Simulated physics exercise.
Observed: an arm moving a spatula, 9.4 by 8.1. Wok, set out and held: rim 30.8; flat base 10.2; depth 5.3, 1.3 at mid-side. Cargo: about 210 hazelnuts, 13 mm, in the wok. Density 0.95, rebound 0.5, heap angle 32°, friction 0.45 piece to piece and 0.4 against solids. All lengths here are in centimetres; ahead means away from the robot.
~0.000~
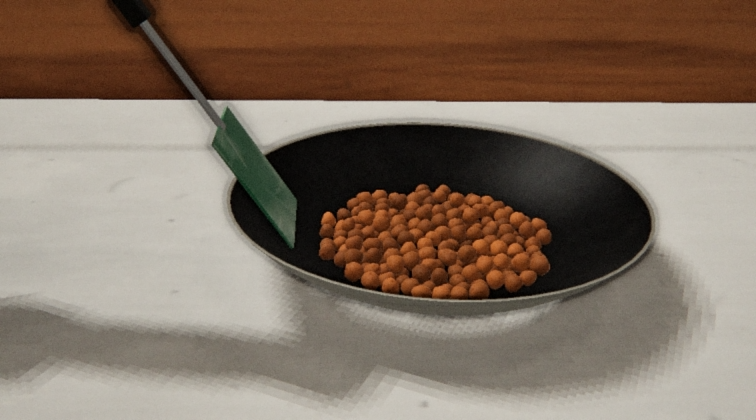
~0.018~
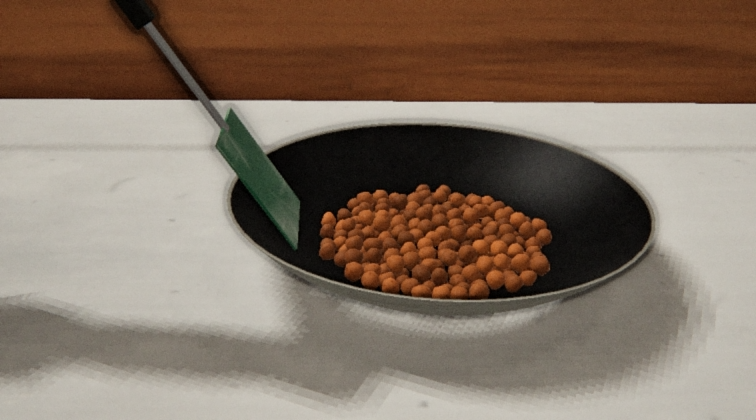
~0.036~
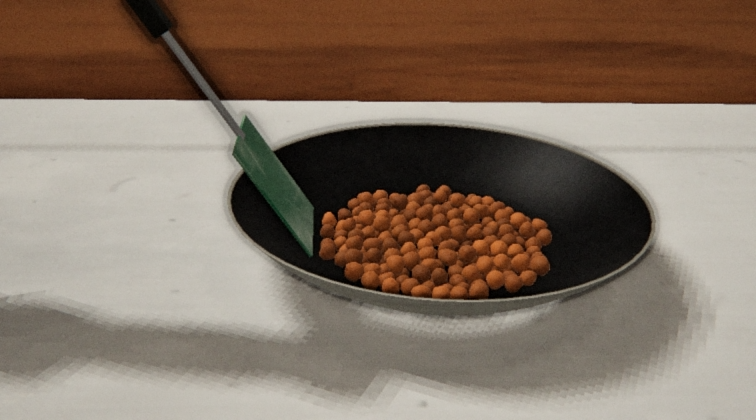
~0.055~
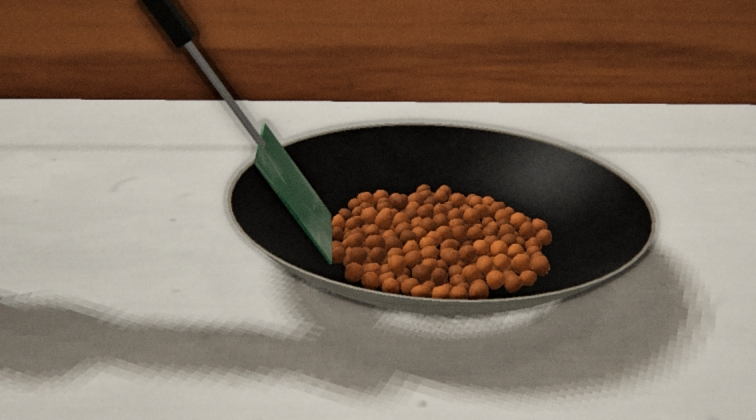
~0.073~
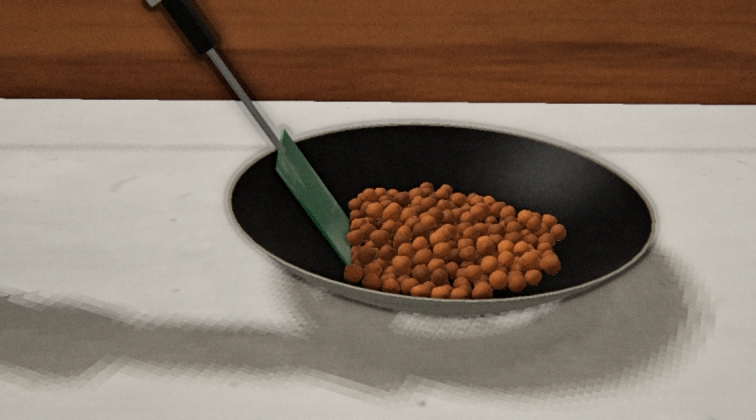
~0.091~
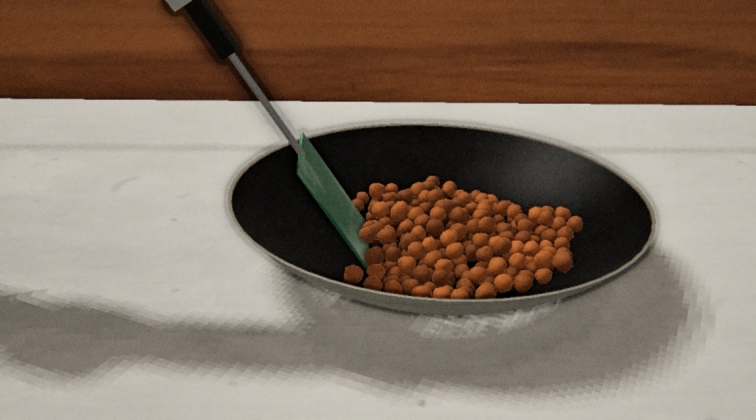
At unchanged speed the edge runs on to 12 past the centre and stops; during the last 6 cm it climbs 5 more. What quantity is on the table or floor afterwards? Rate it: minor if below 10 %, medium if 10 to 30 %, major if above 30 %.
Rating: Medium.
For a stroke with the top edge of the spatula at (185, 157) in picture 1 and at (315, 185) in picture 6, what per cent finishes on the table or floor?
About 40 per cent.
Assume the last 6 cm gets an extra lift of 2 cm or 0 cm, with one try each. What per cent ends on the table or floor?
Near 30 and 35 percent respectively.
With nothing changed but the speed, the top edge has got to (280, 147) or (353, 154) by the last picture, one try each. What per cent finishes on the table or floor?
That comes to about 15 and about 40 percent, in that order.
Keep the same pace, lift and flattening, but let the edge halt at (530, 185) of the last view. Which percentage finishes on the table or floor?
I'd put it near 0 per cent.
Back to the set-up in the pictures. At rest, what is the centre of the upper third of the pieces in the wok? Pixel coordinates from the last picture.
Roughly at (539, 223).
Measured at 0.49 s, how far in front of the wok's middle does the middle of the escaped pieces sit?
The distance is about 24 cm.
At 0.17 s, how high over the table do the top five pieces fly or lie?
Around 4 cm above the table.
After 0.17 s, sloping 57°, highest piece 5 above the table; 214 in the wok.
After 0.25 s, sloping 57°, highest piece 6 above the table; 214 in the wok.
After 0.49 s, sloping 57°, highest piece 9 above the table; 173 in the wok, 32 on the table or floor, 9 on the blade or in flight.
After 1.54 s, sloping 57°, highest piece 4 above the table; 173 in the wok, 41 on the table or floor.
In the end, 173 in the wok, 41 on the table or floor. That is 19 % on the table or floor.
